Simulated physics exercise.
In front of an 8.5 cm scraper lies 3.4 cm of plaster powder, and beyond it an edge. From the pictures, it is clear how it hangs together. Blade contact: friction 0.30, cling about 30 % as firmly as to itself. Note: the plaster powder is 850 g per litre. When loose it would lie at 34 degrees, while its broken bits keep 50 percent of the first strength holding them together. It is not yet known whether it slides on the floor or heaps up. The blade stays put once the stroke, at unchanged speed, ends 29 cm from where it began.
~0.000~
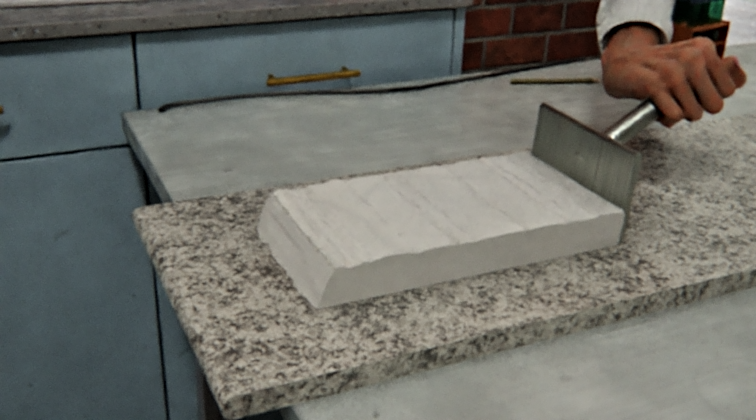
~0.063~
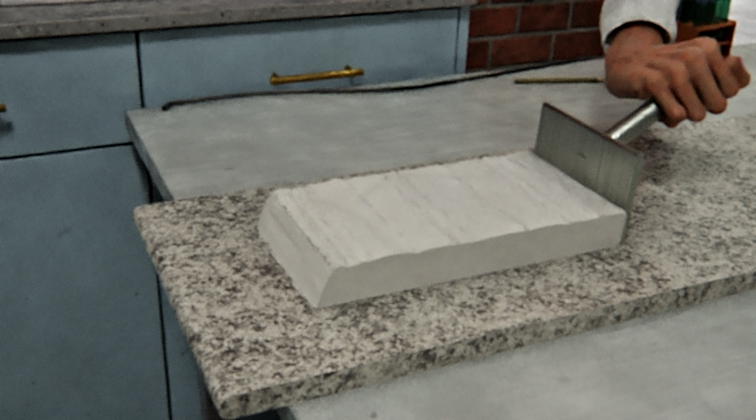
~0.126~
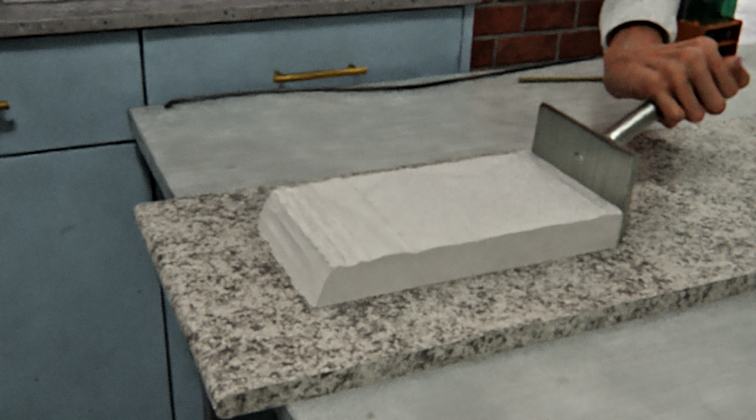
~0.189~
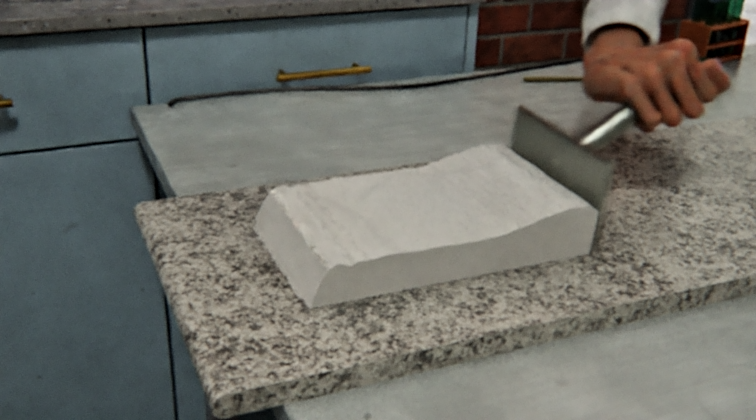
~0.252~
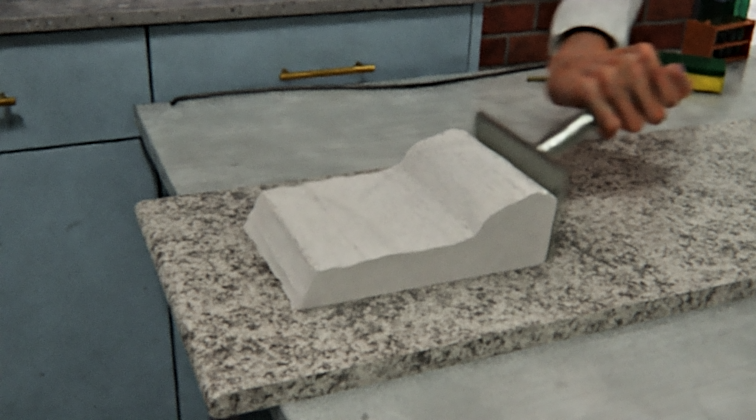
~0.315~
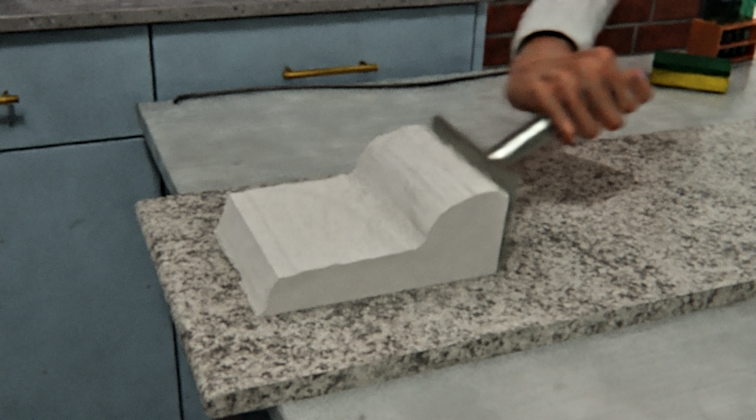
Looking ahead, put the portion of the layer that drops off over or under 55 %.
The value ends up smaller than 55 per cent.
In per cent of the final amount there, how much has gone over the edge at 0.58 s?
40 per cent.
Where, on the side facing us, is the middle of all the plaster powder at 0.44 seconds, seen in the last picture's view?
About (299, 280).
After 0.44 s, 0 % has gone over the edge.
After 0.58 s, 14 % has gone over the edge.
After 0.73 s, 38 % has gone over the edge.
After 0.87 s, 40 % has gone over the edge.
After 1.14 s, 40 % has gone over the edge.
